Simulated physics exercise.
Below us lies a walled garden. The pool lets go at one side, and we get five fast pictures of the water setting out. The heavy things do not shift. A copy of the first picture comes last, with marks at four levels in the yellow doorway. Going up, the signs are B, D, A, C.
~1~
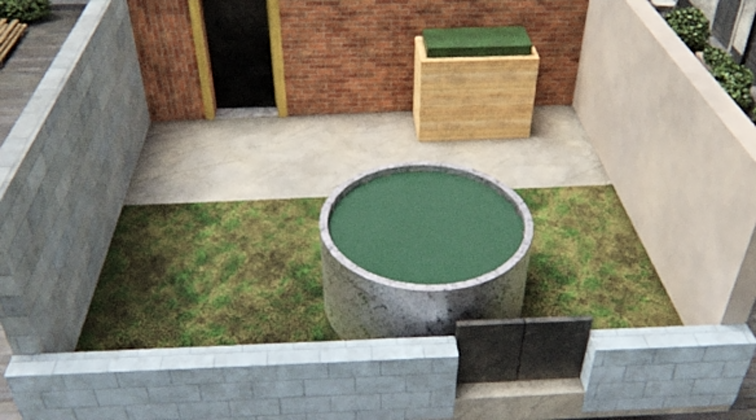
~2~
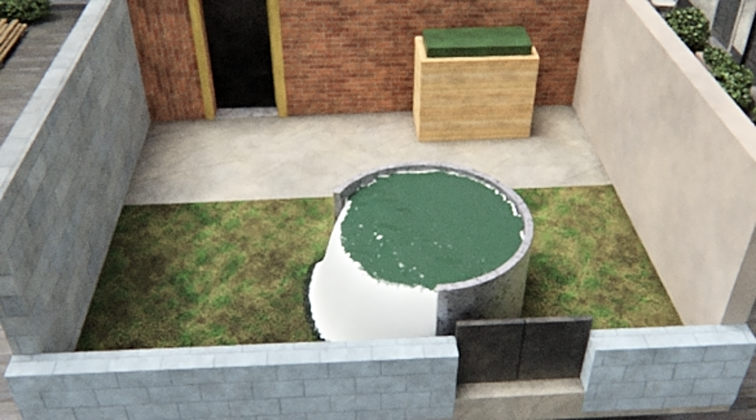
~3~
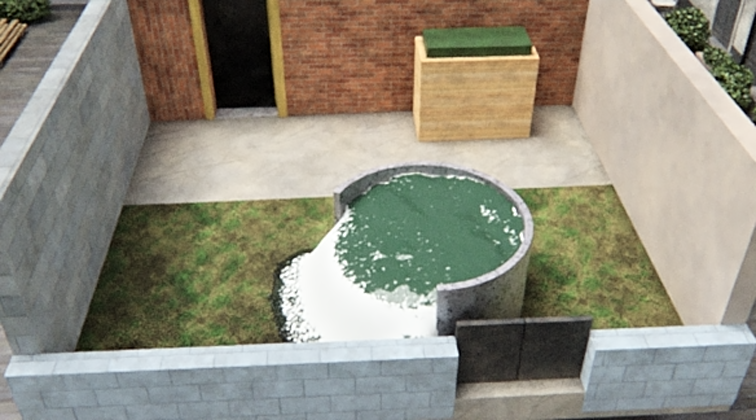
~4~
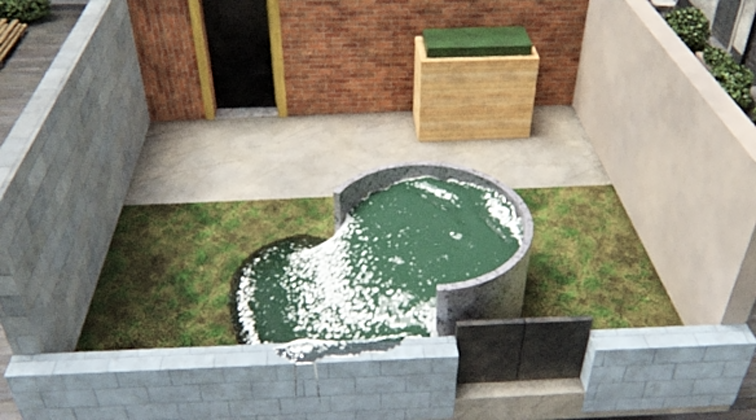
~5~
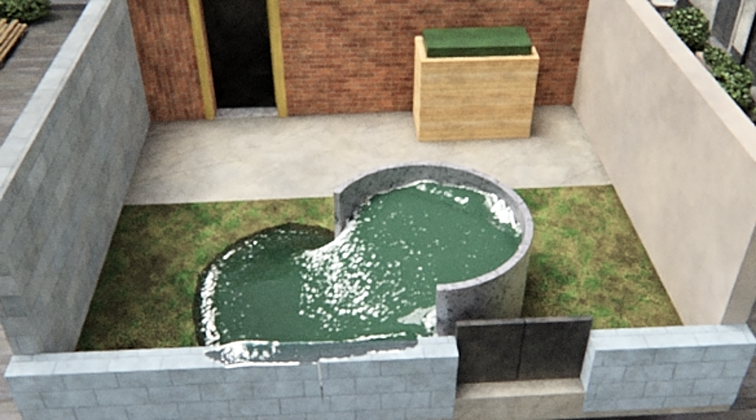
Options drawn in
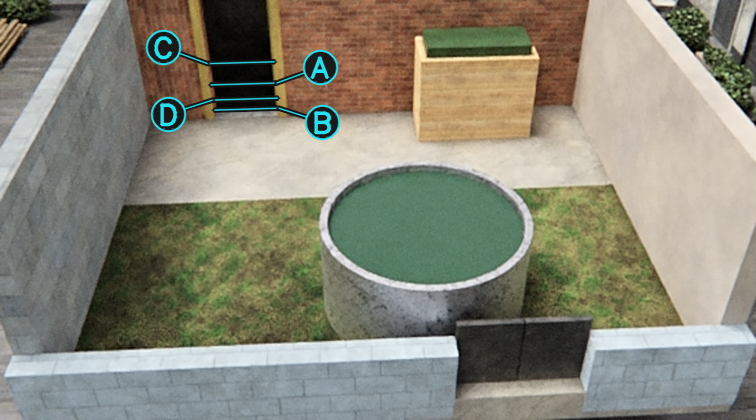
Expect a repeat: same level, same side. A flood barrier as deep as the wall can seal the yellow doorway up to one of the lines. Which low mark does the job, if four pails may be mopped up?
Use line D.
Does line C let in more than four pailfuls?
No.
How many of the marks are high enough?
Three.
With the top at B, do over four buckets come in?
Yes.
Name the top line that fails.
Line B.
In cyan, A at (243, 83); B at (246, 109); C at (241, 62); D at (245, 99); from the bottom up B, D, A, C.
If A is chosen, nothing gets over.
If B is chosen, about 10 bucketfuls get in.
If C is chosen, nothing gets over.
If D is chosen, a splash gets over, under a bucket.
